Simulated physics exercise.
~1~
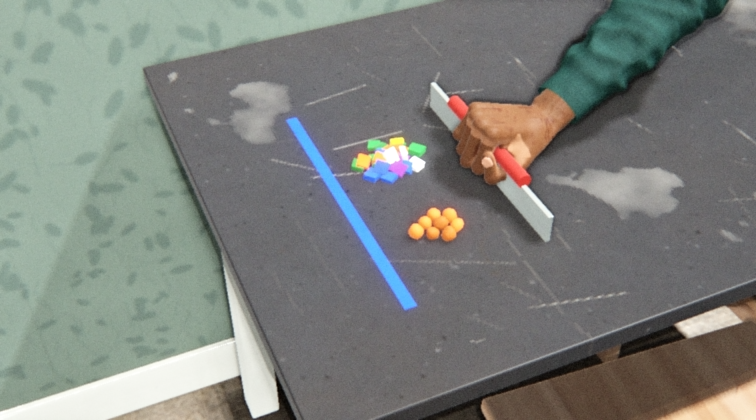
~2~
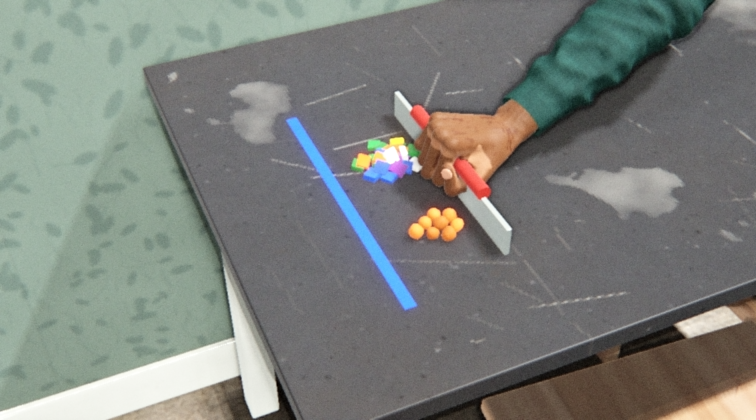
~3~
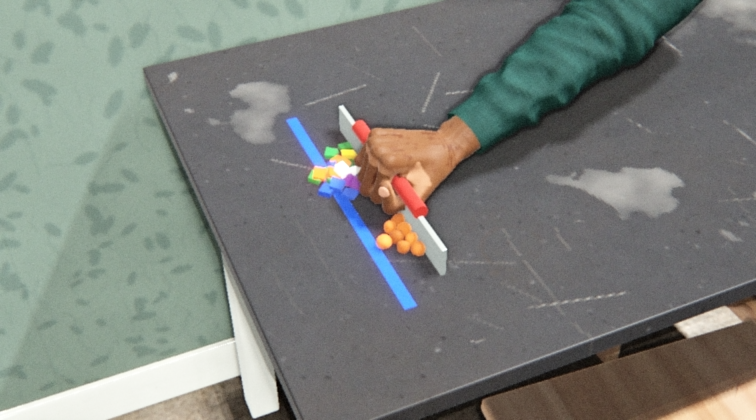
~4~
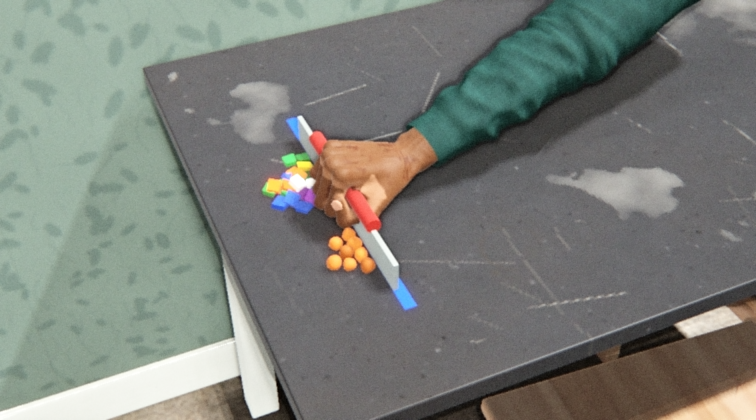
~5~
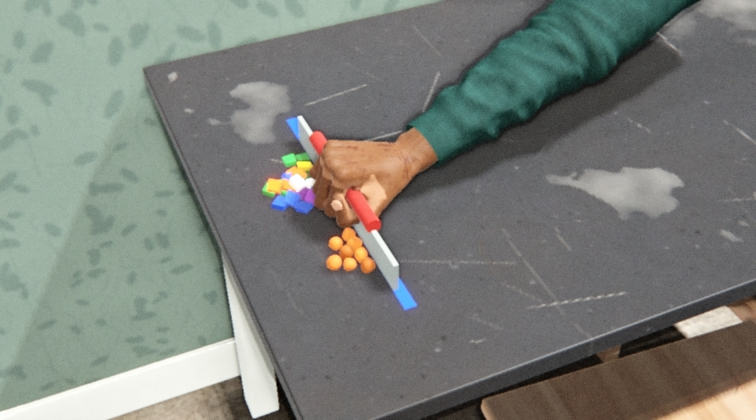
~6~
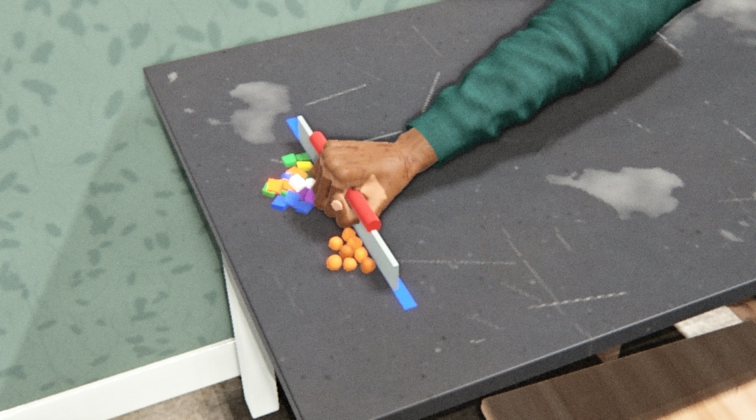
Hand in a green sleeve pushing colorful bits and orange balls left across a dark table with a scraper, stopping at blue tape.
